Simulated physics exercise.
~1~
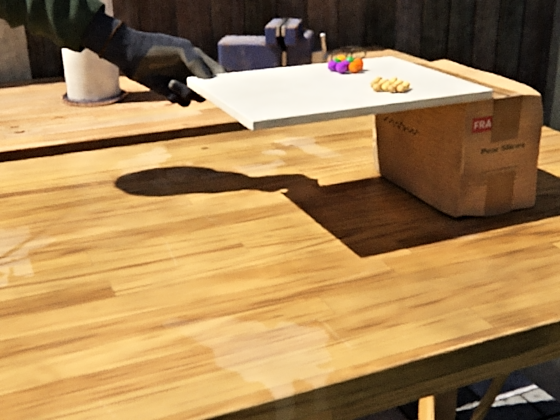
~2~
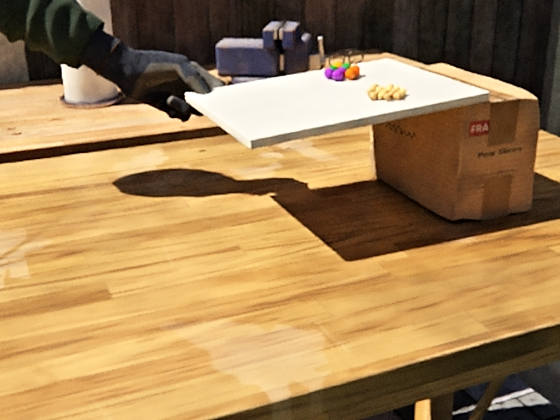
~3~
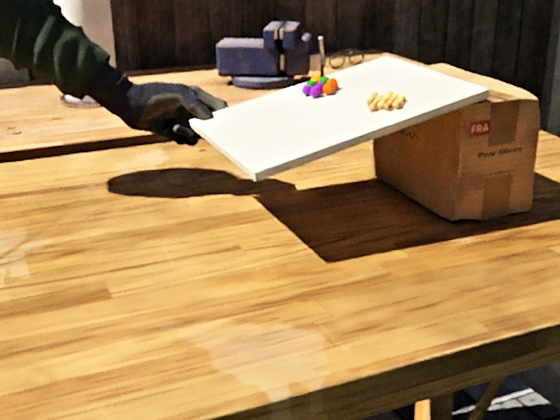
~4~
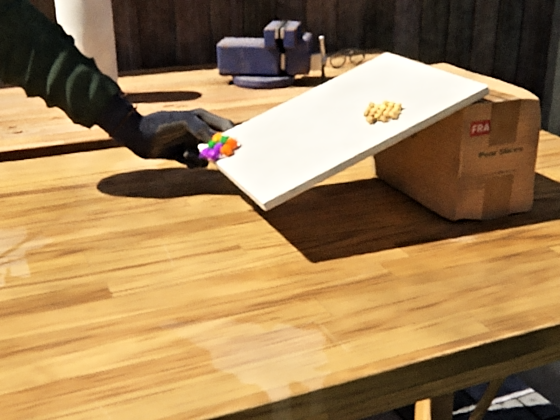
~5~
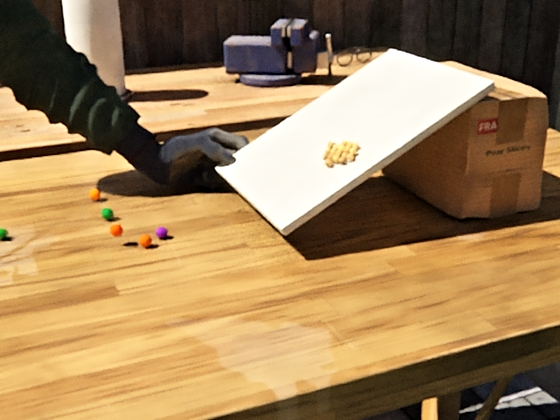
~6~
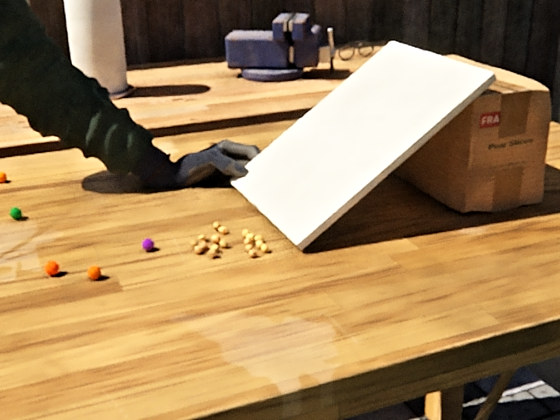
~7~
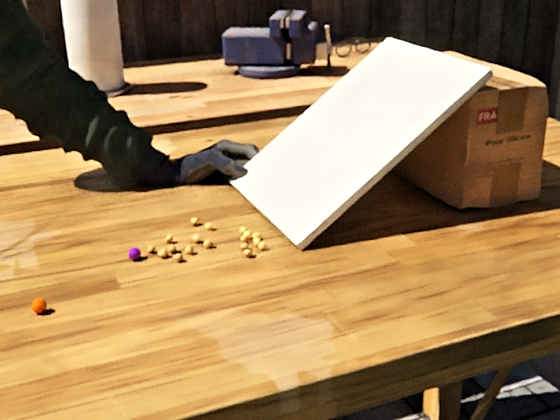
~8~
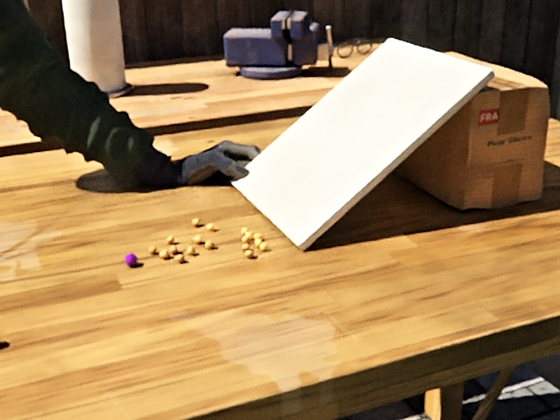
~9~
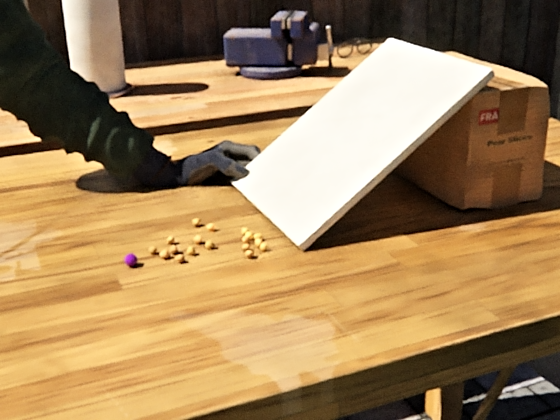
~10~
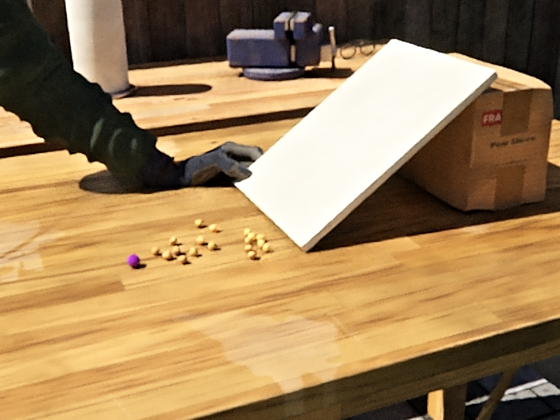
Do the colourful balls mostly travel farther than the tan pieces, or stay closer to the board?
The colourful balls mostly travel farther, rolling away to the left while the tan pieces stop near the foot of the board.
